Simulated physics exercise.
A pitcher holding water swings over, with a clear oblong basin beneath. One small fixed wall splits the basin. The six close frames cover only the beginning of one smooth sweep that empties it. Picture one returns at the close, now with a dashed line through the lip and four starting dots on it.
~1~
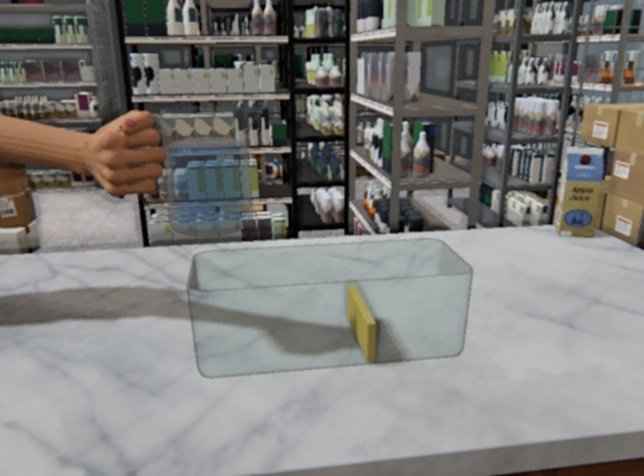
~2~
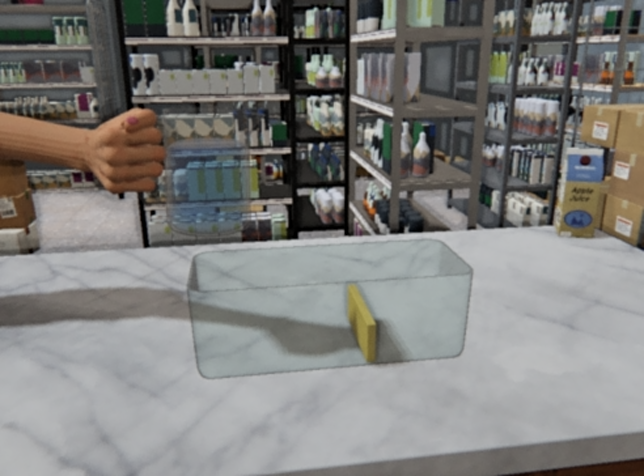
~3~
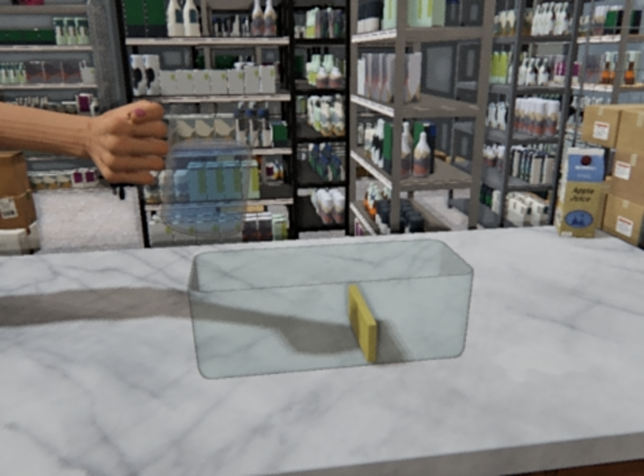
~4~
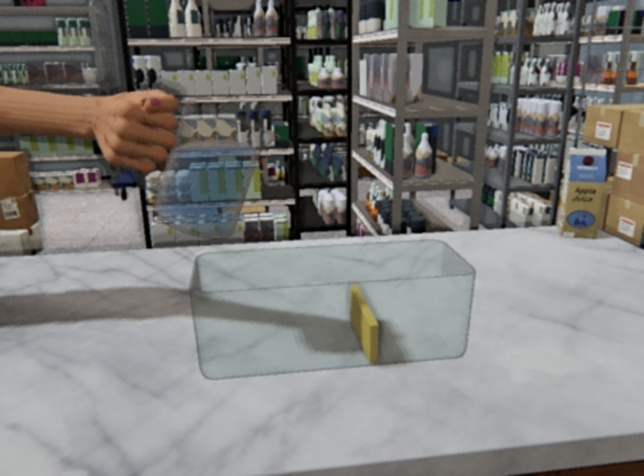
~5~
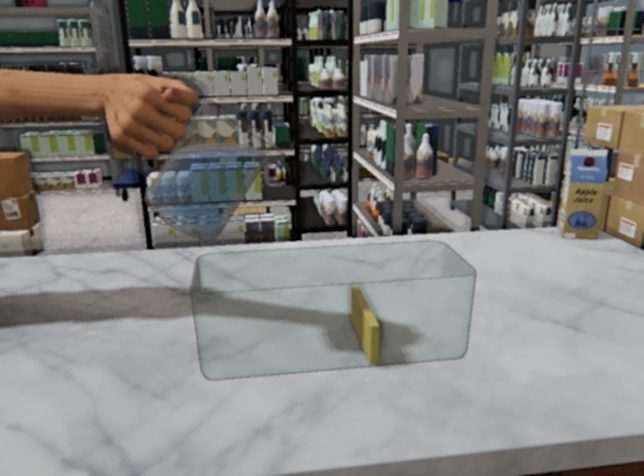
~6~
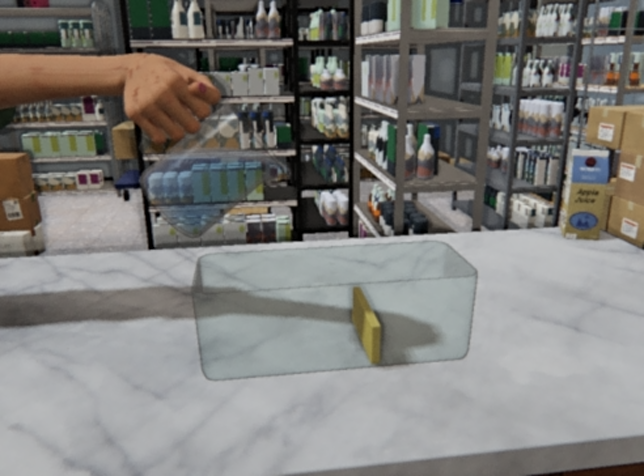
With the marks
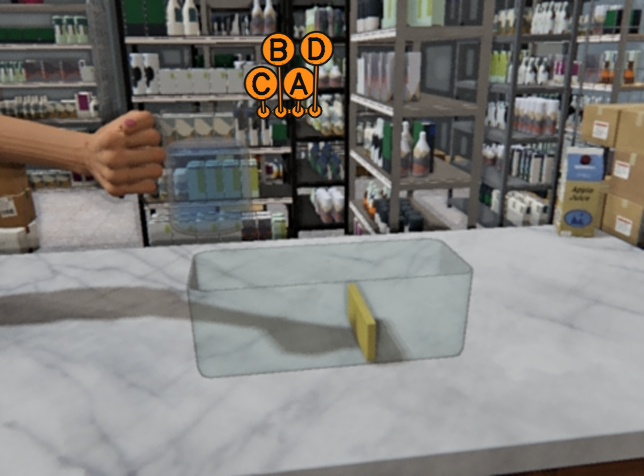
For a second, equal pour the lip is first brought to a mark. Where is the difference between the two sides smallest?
Spot D.
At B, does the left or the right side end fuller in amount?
More ends on the left.
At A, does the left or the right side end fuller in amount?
The left side.
On the marked copy, A at (297, 111); B at (280, 111); C at (263, 111); D at (314, 110).
Choosing A, about 83 % ends left of the wall and 13 % right of it; 3 % is lost outside.
Choosing B, about 93 % ends left of the wall and 1 % right of it; 6 % is lost outside.
Choosing C, about 93 % ends left of the wall and 4 % right of it; 3 % is lost outside.
Choosing D, about 49 % ends left of the wall and 51 % right of it.
